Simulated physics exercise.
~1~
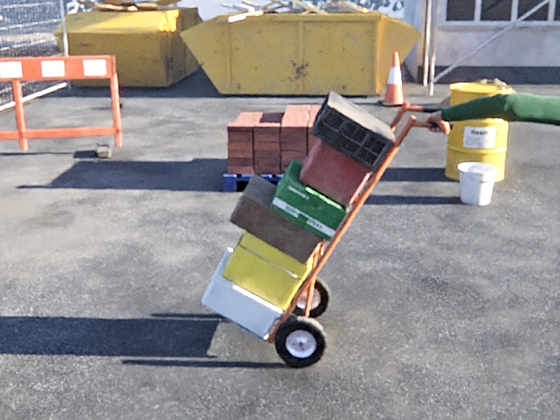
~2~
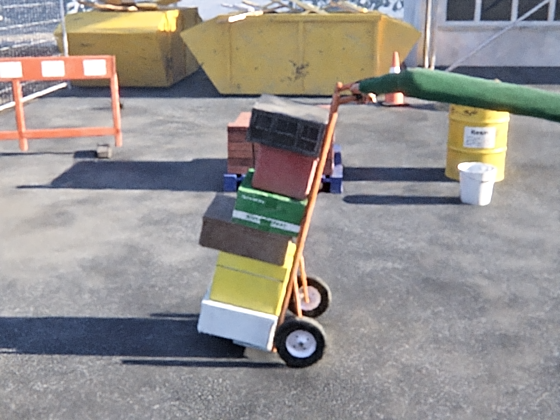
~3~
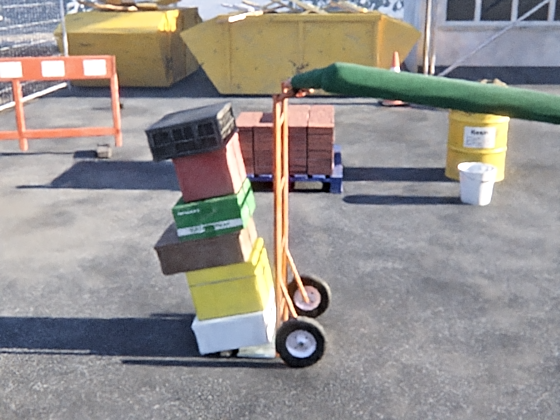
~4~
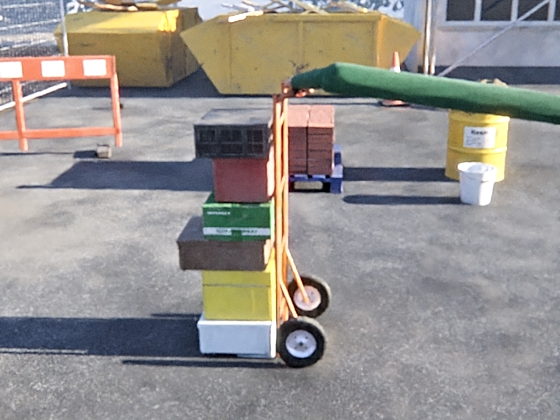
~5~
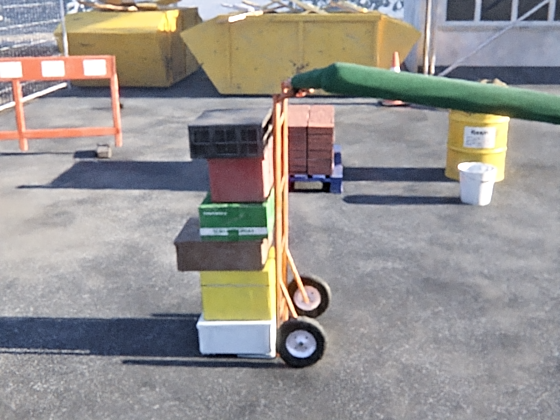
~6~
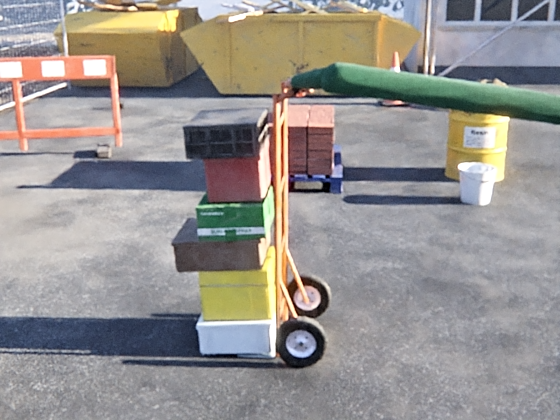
In a paved yard, a green-sleeved arm tips a loaded sack truck upright, its stacked boxes lurching left before settling back, still piled.
